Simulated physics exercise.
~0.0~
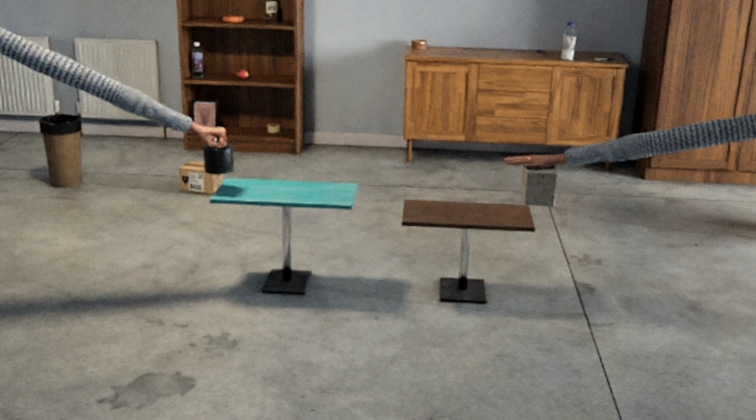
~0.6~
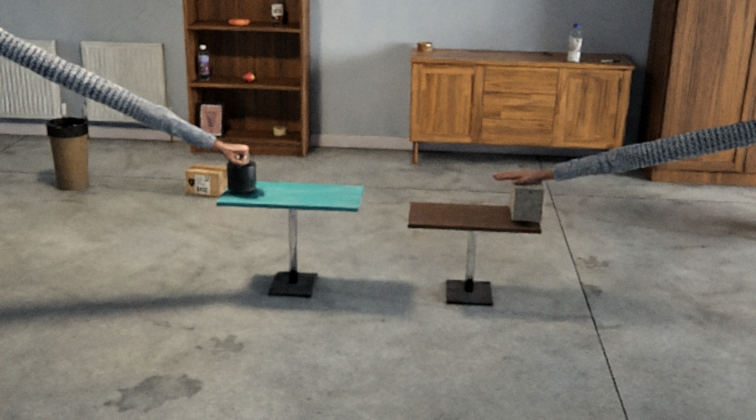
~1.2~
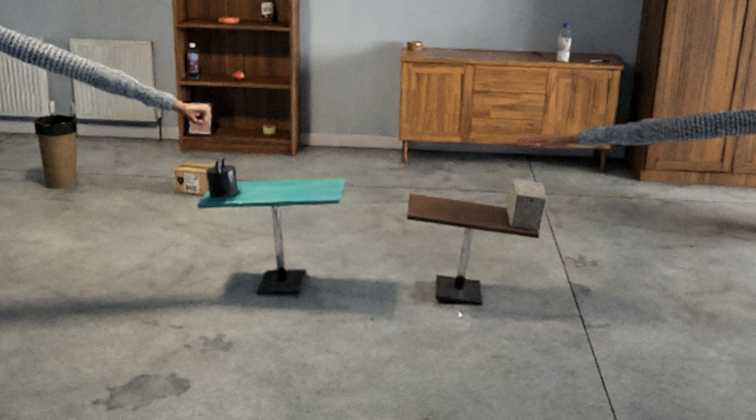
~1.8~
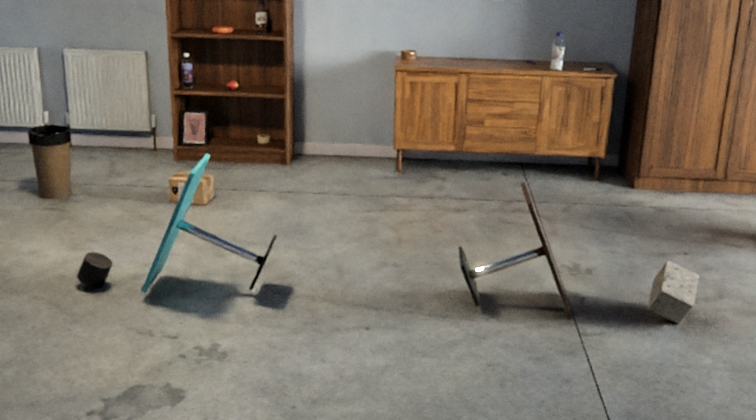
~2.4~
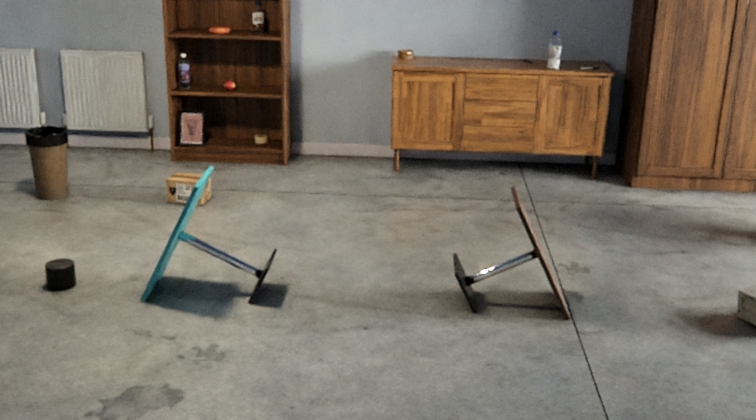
Two hands set a dark, round object on the left end of a small turquoise table and a gray block on the right end of a brown one, then let go, and both tables tipped over outward, sending the objects onto the floor.
